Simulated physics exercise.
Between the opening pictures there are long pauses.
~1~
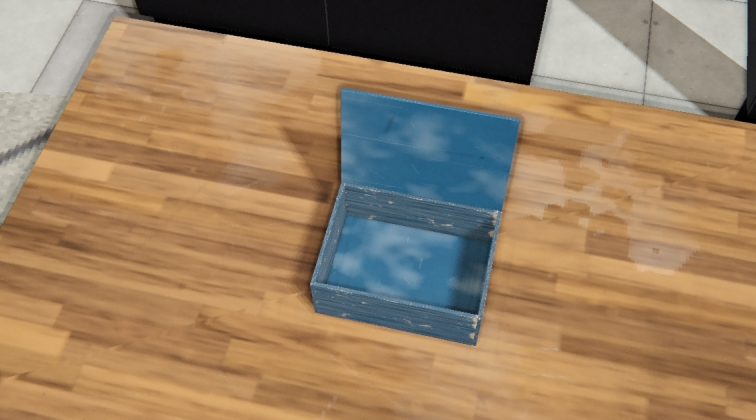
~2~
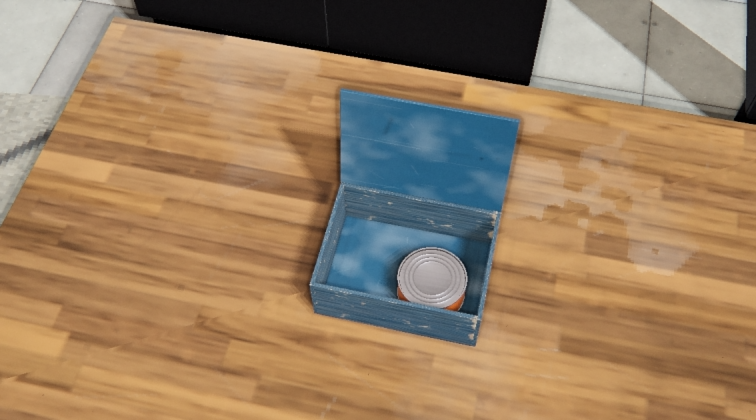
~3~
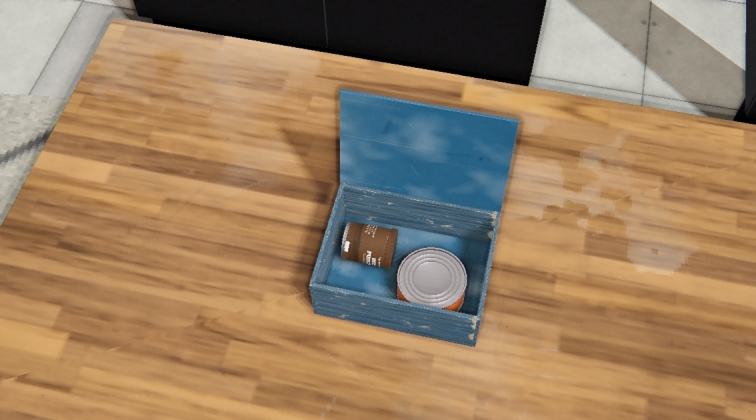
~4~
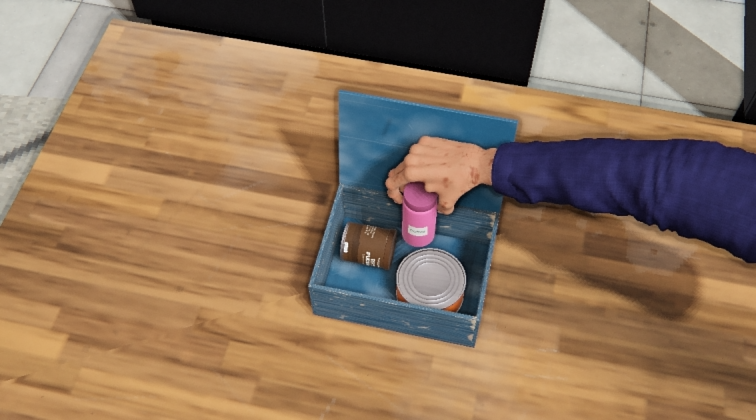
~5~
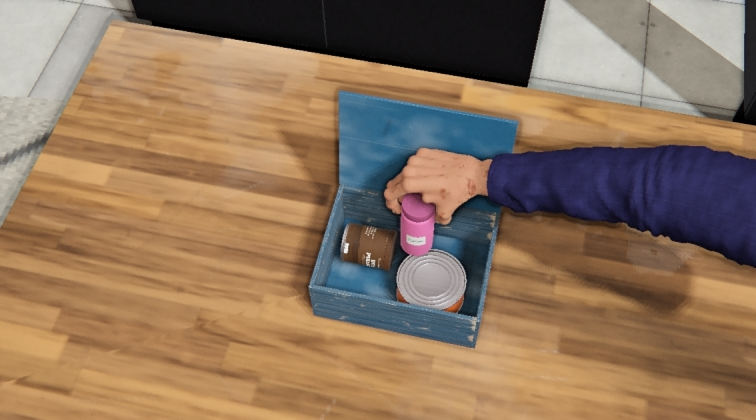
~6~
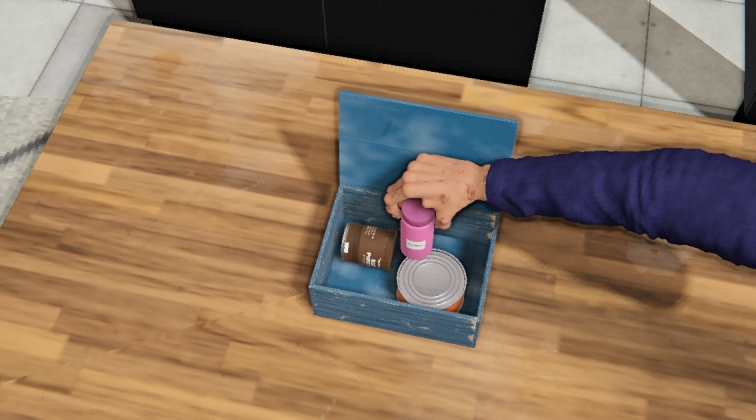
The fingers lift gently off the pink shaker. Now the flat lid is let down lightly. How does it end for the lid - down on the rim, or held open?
I expect the lid to settle home.
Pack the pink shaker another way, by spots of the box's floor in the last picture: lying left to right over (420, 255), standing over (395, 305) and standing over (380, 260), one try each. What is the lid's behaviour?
Try one: The lid comes all the way down; try two: It comes all the way down; try three: It remains open.
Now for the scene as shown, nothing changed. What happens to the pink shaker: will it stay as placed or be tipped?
By the end the pink shaker has leaned over.
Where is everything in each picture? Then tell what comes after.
In the first frame, the last thing is not in view yet.
In the second frame, the last thing is not in view yet; orange tub (432, 285).
In the third frame, the last thing is not in view yet; orange tub (431, 285).
The fourth frame shows on its way; pink shaker (420, 213); orange tub (431, 286).
The fifth frame shows on its way; pink shaker (417, 223); orange tub (431, 287).
The sixth frame shows put in, still held; pink shaker (417, 228); orange tub (431, 287).
Then, 1.80 s after the last picture, lid 68° above the rim; pink shaker tipped 58° from how it was near (393, 222).
Then, 2.30 s after the last picture, lid 26° above the rim; pink shaker on its side near (392, 232); brown tin rolled a little.
At rest, lid shut; tipped over in the box, pink shaker; moved from the start, brown tin; orange tub in place. Seen from the same camera at the end, pink shaker near (392, 233).
